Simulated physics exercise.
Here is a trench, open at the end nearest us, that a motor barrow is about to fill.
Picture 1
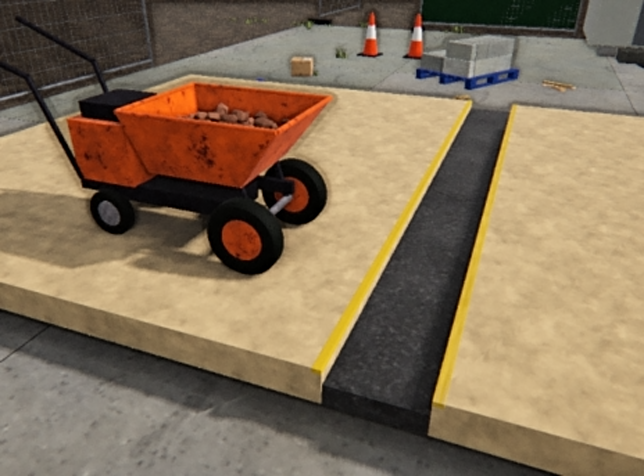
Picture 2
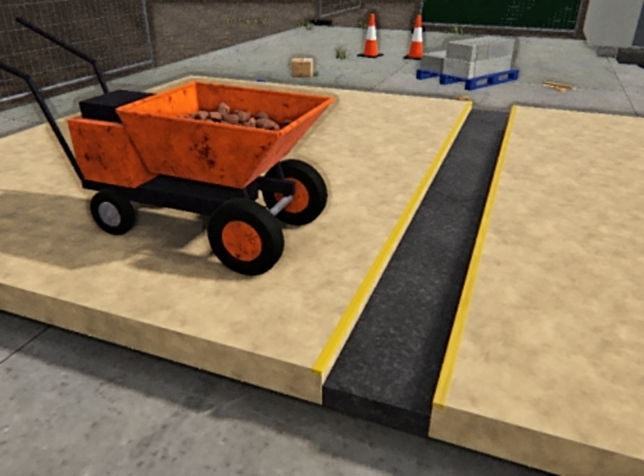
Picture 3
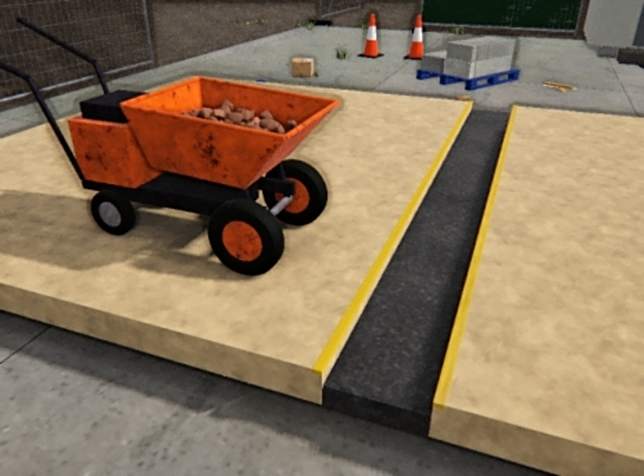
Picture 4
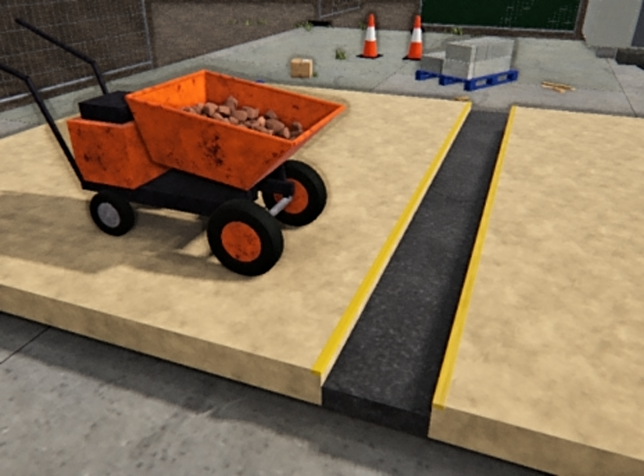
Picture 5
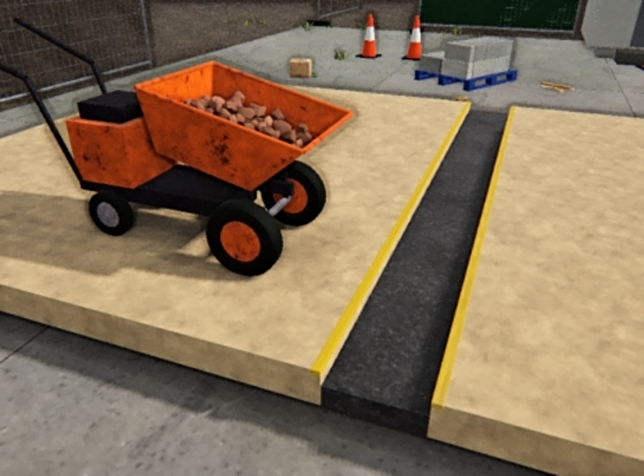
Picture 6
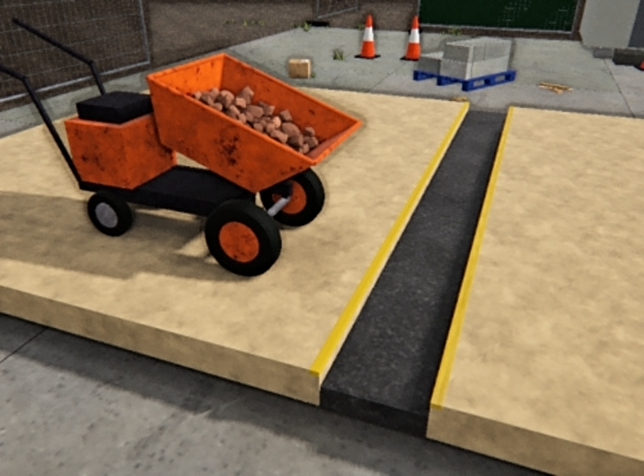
The orange skip of a motor barrow, loaded with rubble, tilts forward beside a shallow trench.
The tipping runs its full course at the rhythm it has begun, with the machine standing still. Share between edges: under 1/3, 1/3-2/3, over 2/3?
Over 2/3.
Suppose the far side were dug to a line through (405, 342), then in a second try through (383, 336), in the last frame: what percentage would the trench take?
In order: 50 per cent, then 30 per cent.
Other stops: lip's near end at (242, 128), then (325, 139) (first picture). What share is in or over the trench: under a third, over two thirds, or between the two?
First: In the middle band. Second: In the middle band.
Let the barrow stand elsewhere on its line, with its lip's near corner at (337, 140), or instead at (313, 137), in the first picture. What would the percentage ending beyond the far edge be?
20 % then 10 %.
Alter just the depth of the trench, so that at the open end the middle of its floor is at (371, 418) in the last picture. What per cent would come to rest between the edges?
Something like 90 %.
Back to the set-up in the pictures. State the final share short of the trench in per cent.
Roughly 0 in a hundred.
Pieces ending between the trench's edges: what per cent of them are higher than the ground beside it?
Roughly 40 %.
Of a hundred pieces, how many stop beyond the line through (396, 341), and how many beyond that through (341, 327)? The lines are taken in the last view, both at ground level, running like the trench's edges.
Roughly 30 and 80 percent.
Soon after the last picture, skip tipped steeply; all in the skip.
A little later, skip tipped right over; most in the skip; about a quarter in or heaped over the trench.
Later still, skip tipped right over; about a quarter in the skip; a stray few short of the trench; most in or heaped over the trench; a stray few beyond it.
At rest, skip tipped right over; about a quarter in the skip; a stray few short of the trench; most in or heaped over the trench; a stray few beyond it.
